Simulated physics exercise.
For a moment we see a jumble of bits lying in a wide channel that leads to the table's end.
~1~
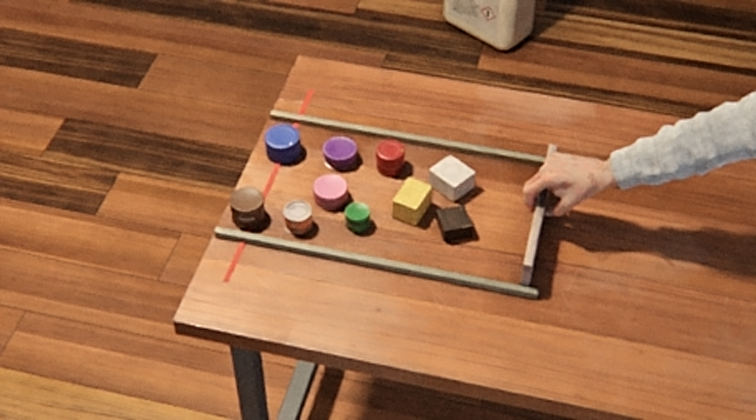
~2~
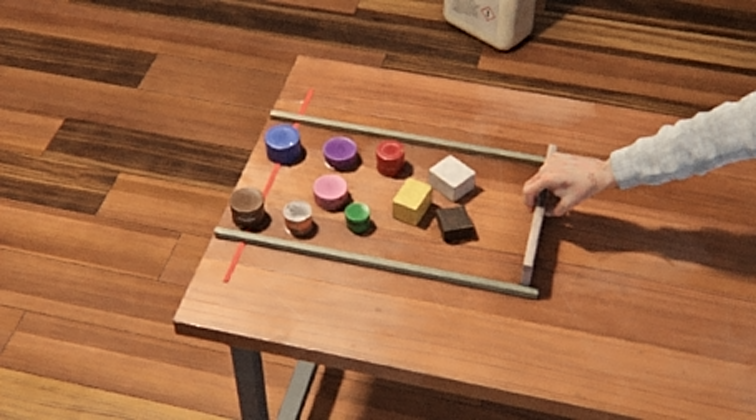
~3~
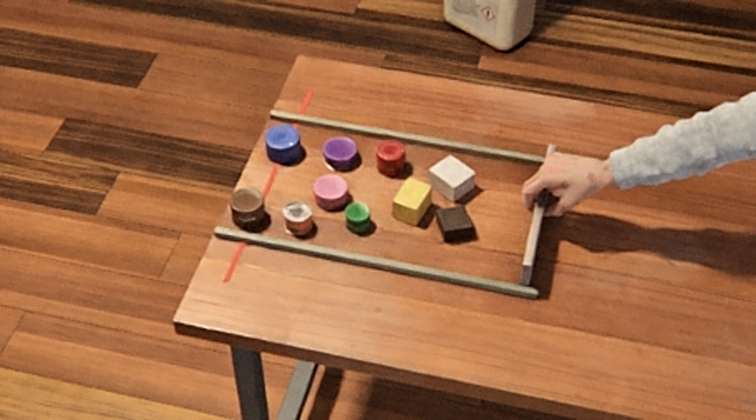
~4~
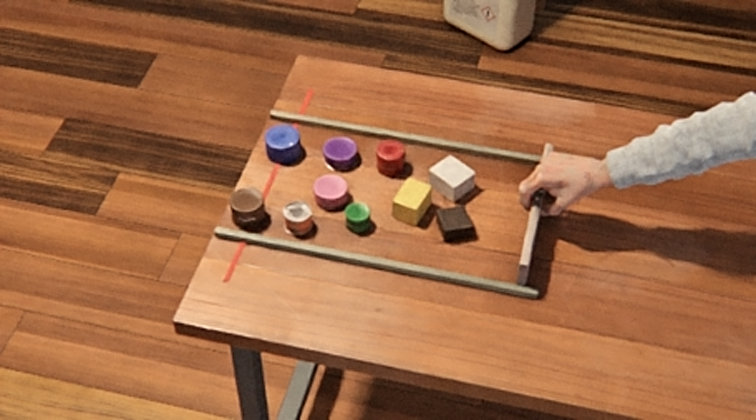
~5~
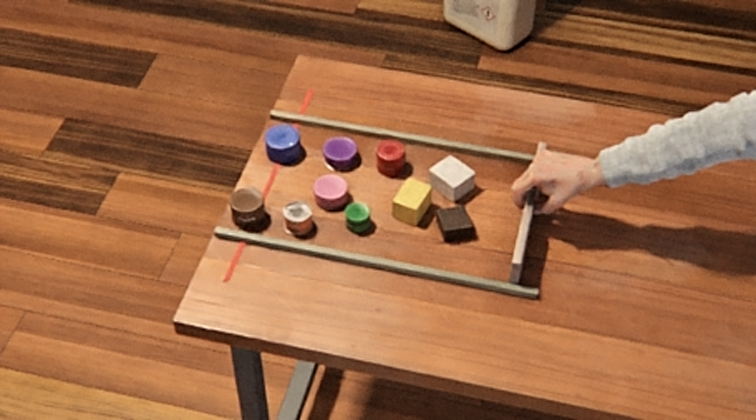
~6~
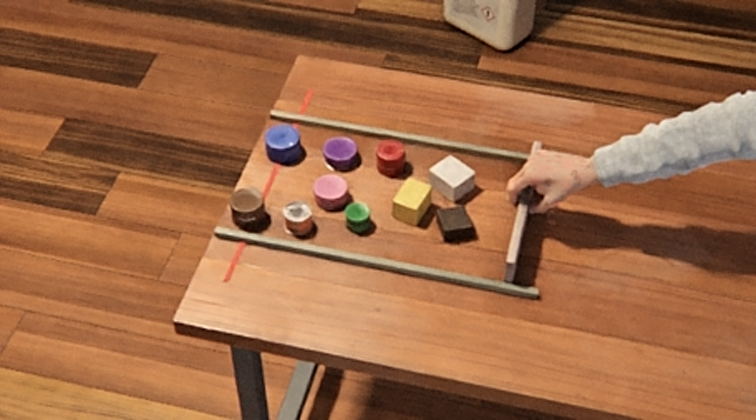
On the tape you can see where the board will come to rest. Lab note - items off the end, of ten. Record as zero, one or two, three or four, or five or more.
I predict more than four will slip off.
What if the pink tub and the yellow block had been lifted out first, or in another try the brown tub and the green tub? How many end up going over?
The number fallen is 3, and in the other try 4.
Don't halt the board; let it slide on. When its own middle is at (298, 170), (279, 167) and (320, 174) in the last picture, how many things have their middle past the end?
Respectively, 1, 5 and 0.
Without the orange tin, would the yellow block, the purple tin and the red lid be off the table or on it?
So: The yellow block goes down, the purple tin goes down, the red lid does not drop.
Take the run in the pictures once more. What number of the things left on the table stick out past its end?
That'd be 1.
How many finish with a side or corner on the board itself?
It's 5 of them.
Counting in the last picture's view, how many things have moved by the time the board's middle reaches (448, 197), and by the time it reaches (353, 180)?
The number moved is 3 and then 7.
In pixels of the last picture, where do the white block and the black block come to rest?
The white block comes to rest close to (262, 152), while the black block rests close to (253, 182).
Early on, none off yet; brown tub at rest near (248, 208); blue lid at rest near (283, 145); orange tin at rest near (298, 218).
Finally, the number that fall off is five or more; lost, yellow block, pink tub, purple tin, blue lid and brown tub.
